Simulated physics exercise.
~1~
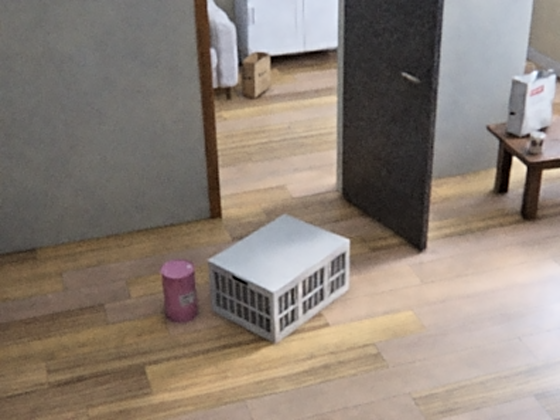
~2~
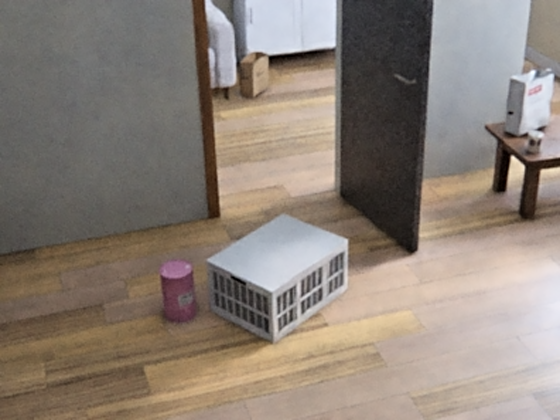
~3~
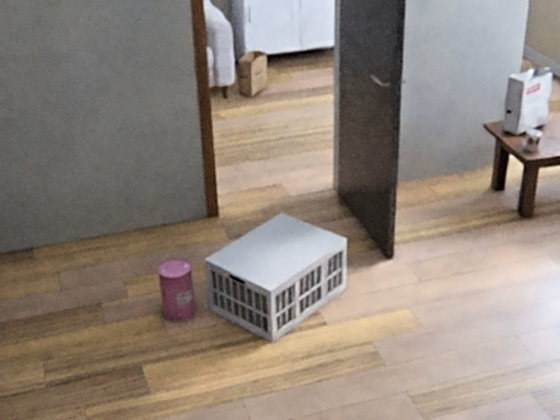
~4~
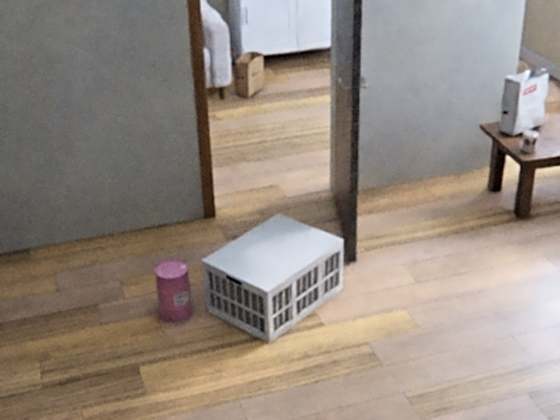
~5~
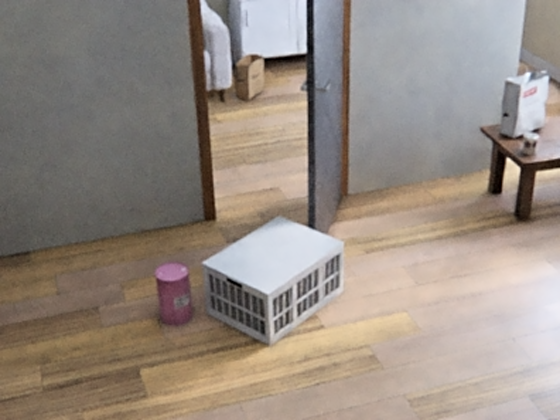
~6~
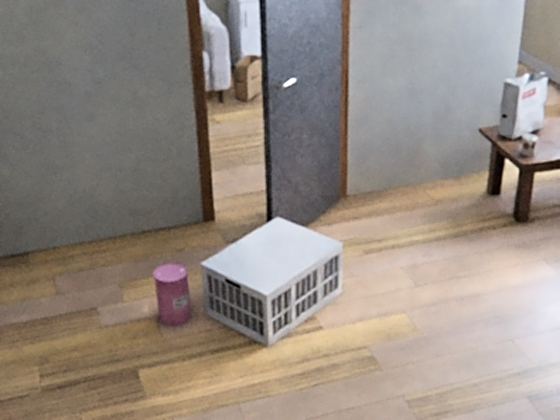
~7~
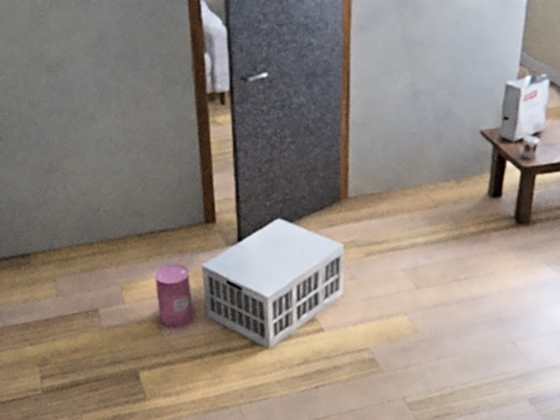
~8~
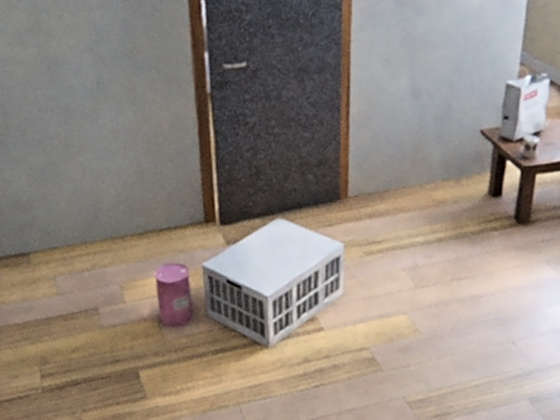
The clip opens on a dark door standing wide open in a grey wall, with a white chest with slatted sides and a pink canister on the wooden floor in front of the doorway. The view sways slightly as the door begins to swing toward its frame, with nobody seen moving it. It turns edge-on behind the chest, then its handled face comes into view as it sweeps leftward across the opening. The door passes behind the chest without disturbing it, gradually hiding the room beyond. It ends shut in its frame, the chest and canister still in place.
